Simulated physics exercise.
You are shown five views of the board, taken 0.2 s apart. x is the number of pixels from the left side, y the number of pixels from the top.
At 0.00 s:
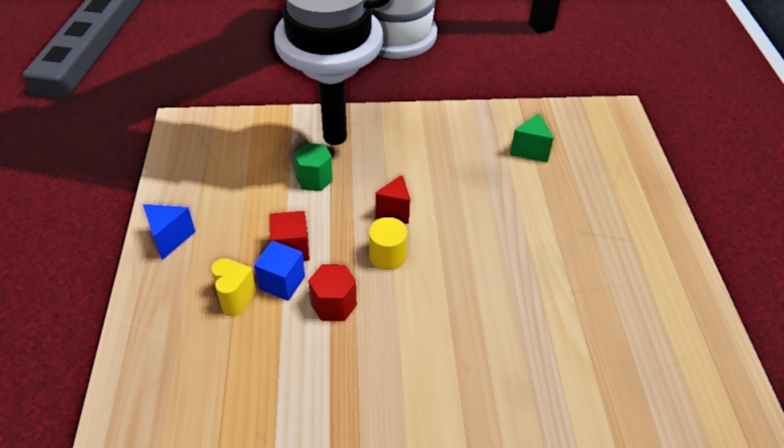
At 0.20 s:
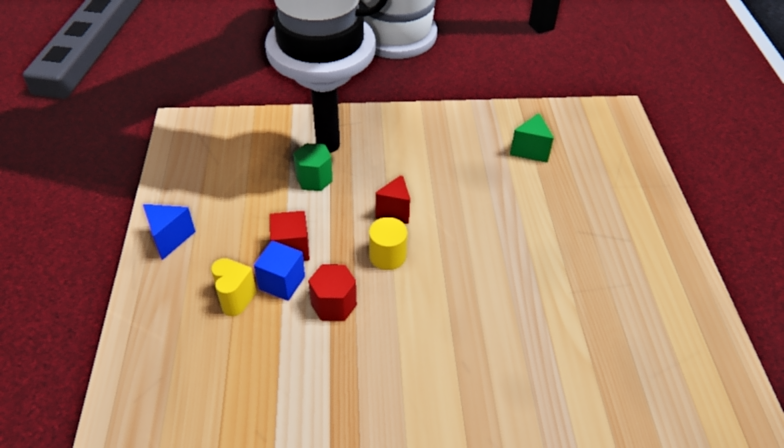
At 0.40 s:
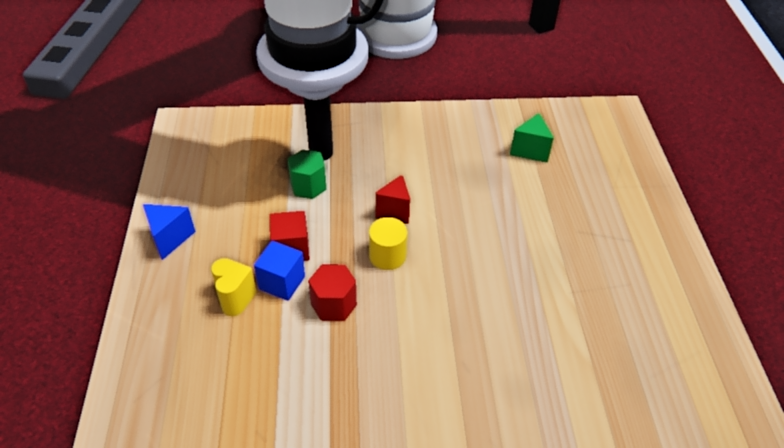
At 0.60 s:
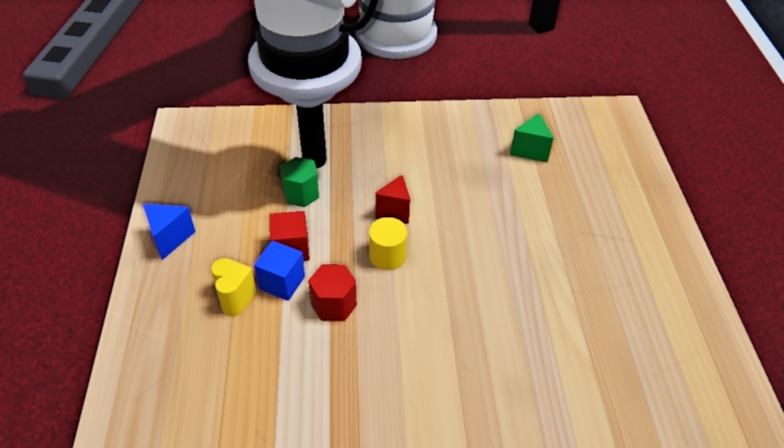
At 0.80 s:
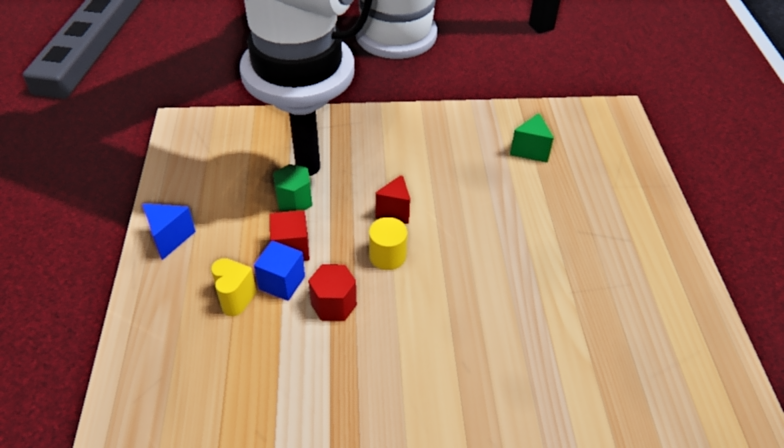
Robot arm with a black peg nudging a green hexagonal block slightly down and left toward a red square among scattered blocks.
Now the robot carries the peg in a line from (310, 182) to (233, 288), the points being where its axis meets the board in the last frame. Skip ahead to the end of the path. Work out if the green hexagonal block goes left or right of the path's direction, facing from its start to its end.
Toward the right.
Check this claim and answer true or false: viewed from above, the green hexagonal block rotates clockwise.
That is true.
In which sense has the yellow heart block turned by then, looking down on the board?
Viewed from the top, it goes anticlockwise.
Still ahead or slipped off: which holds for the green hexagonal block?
By then it is beside or behind the peg.
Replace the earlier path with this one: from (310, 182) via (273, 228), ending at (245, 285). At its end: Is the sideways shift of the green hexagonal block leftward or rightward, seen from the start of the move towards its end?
Answer: Rightward.
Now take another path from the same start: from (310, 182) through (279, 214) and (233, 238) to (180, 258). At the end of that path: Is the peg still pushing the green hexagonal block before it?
No, it doesn't check out.
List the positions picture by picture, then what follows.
The first picture shows peg's lower end (335, 139); yellow heart block (229, 274); blue square (278, 258); red square (288, 224); green hexagonal block (312, 154).
The second picture shows peg (328, 147); blocks still.
The third picture shows peg (321, 154); green hexagonal block (306, 161).
The fourth picture shows peg (315, 162); green hexagonal block (299, 169).
The fifth picture shows peg (308, 169); yellow heart block (229, 274); blue square (278, 258); red square (288, 224); green hexagonal block (291, 176).
On the path given first. One third of the way, peg (283, 201); blue square (278, 261); red square (287, 227), turned 15° anticlockwise; green hexagonal block (257, 206), turned 25° clockwise.
Two thirds of the way, peg (256, 237); blue square (278, 263); red square (287, 231), turned 50° anticlockwise; green hexagonal block (220, 231), turned 70° clockwise.
At the end, peg (229, 275); yellow heart block (224, 289), turned 25° anticlockwise; blue square (278, 263); red square (287, 232), turned 50° anticlockwise; green hexagonal block (210, 235), turned 90° clockwise.
